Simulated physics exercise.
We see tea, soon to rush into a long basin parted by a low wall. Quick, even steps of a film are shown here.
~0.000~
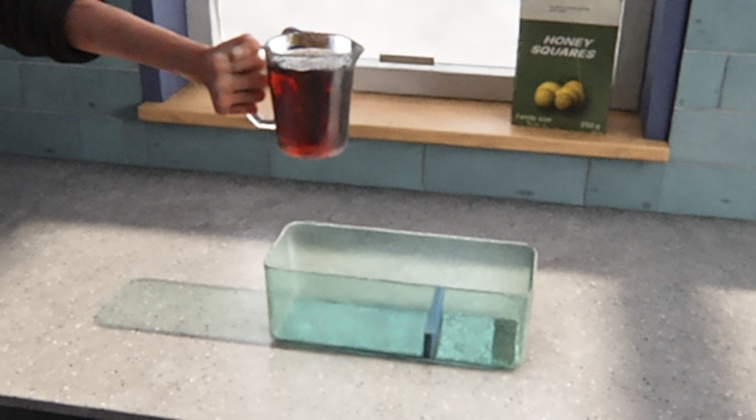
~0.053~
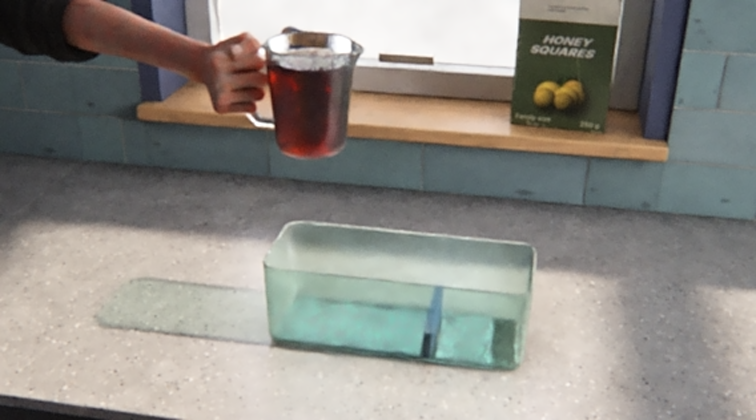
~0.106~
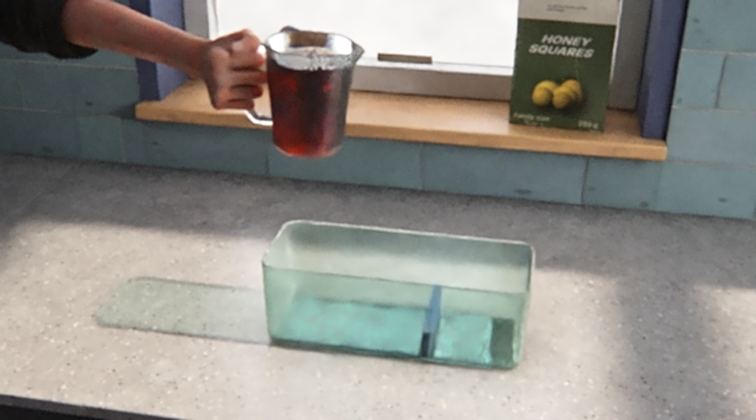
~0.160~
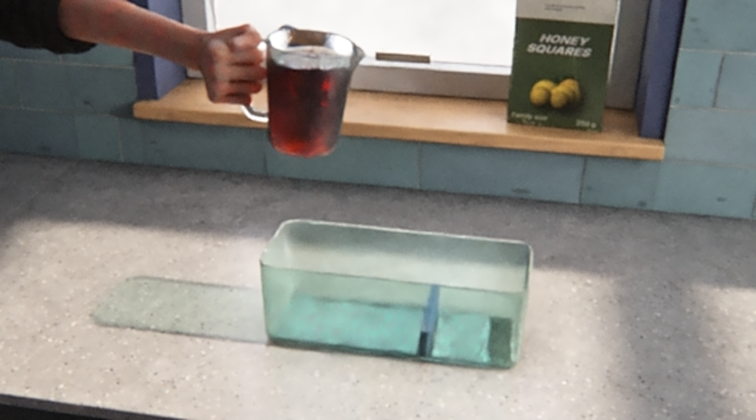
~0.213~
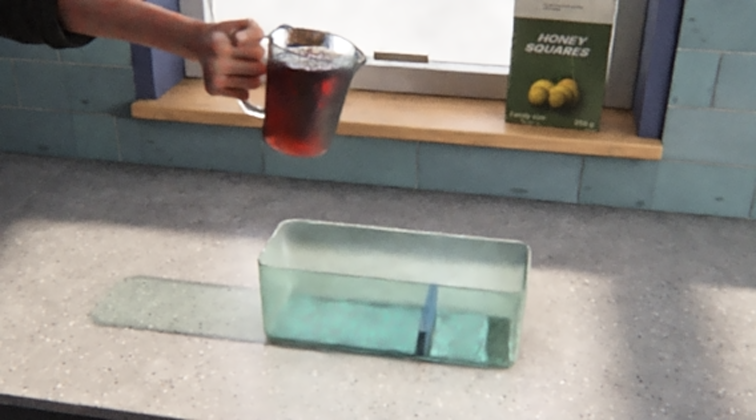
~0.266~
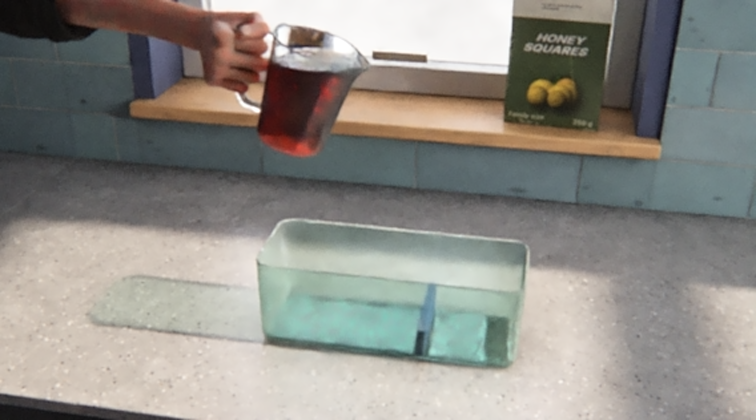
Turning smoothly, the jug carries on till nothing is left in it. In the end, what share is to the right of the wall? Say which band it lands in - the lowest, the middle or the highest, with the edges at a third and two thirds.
I reckon what ends right of the wall lands in the middle band of a third to two thirds.
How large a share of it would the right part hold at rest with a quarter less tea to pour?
My estimate is about 20 percent.
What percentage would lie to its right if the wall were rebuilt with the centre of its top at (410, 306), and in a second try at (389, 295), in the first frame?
75 % then 95 %.
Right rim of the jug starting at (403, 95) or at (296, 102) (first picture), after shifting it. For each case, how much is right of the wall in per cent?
Around 75 percent first, around 15 percent second.
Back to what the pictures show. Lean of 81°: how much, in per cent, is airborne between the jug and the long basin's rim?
Share out of both vessels: Approx. 25 %.
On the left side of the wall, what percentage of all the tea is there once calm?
It comes to about 55 per cent.
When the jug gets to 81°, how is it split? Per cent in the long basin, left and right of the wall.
Reading: Left some 0 %, right some 5 %.
Then, 0.65 s in, the tilt is 81° and 70 per cent is still to pour, 1 is left of the wall and 4 right of it.
Then, 0.93 s in, the tilt is 114° and 12 per cent is still to pour, 25 is left of the wall and 37 right of it.
Then, 1.23 s in, the tilt is 118° and 0 per cent is still to pour, 54 is left of the wall and 40 right of it.
Then, 1.55 s in, the tilt is 118° and 0 per cent is still to pour, 55 is left of the wall and 41 right of it.
Finally, 55 per cent lies left of the wall, 41 right of it and 4 outside.
